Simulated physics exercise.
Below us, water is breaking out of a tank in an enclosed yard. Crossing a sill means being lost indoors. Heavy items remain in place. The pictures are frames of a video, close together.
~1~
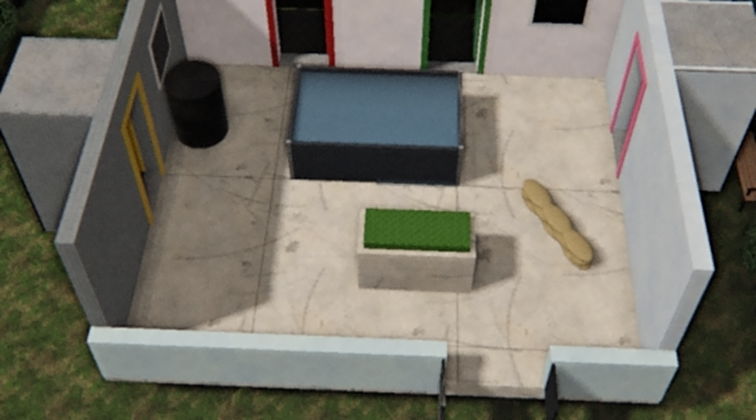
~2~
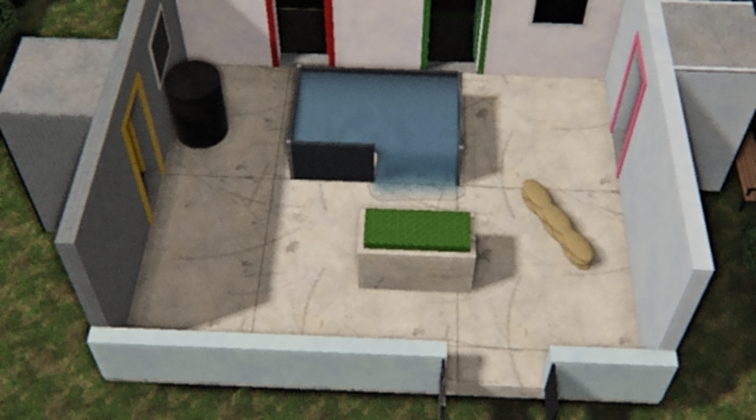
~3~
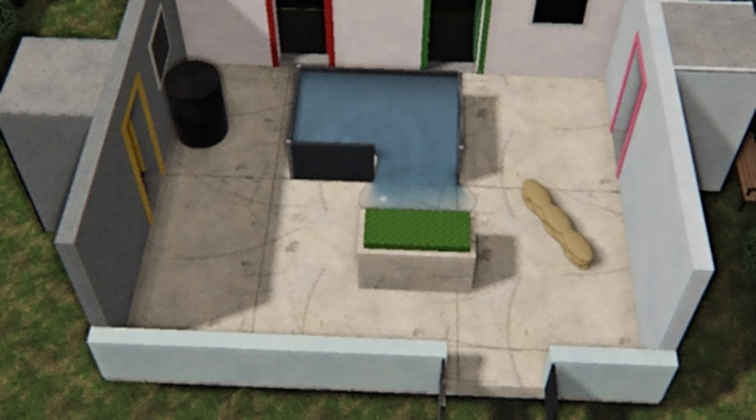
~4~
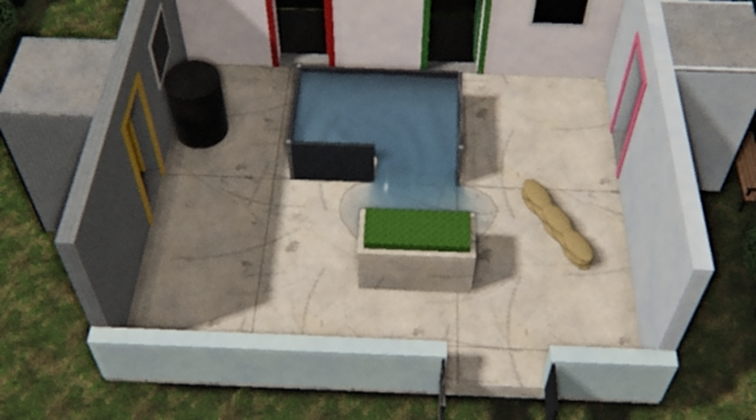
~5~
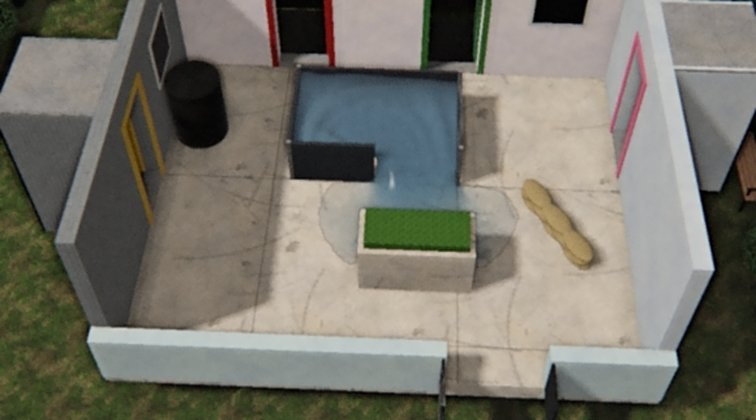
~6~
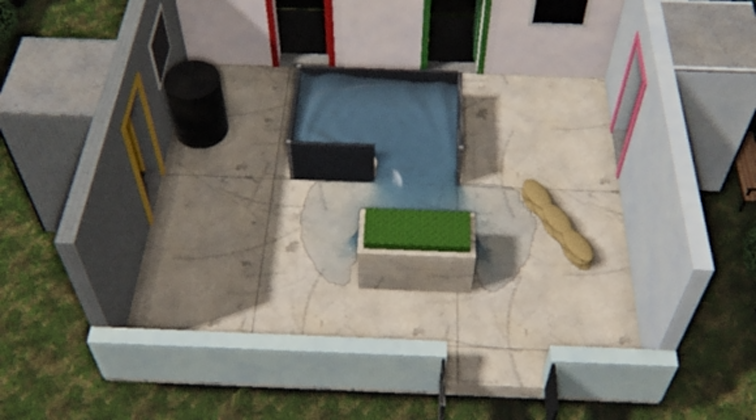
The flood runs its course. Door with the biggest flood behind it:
Green.
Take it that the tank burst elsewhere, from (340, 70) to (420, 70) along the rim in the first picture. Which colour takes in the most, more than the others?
The green-painted one.
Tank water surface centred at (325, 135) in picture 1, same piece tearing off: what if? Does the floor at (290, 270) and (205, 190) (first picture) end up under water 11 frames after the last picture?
Point one soaked, point two left dry.
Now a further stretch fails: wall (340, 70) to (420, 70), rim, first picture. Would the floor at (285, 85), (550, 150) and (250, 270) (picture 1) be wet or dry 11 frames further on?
In the order asked: Waterlogged, waterlogged, bare.
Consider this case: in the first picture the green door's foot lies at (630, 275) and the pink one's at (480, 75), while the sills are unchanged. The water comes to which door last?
That would be the red-painted one.
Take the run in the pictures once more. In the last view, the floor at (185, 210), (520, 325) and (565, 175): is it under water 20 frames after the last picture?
Well, in the order you listed them: Inundated, next inundated, last not wetted.
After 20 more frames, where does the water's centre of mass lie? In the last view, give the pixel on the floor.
Close to (395, 214).
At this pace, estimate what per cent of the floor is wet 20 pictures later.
Close to 65 %.
A moment on, water covers 25 % of the floor; yellow door not reached, green door not reached, red door not reached, pink door not reached.
Next, water covers 50 % of the floor; yellow door wet at the sill, nothing in, green door not reached, red door not reached, pink door not reached.
Then, water covers 65 % of the floor; yellow door a trickle in, green door not reached, red door not reached, pink door not reached.
Later, water covers 90 % of the floor; yellow door some in, green door some in, red door wet at the sill, nothing in, pink door wet at the sill, nothing in.
In the end, water covers 95 % of the floor; yellow door some in, green door some in, red door wet at the sill, nothing in, pink door wet at the sill, nothing in; the green door has let in the most.
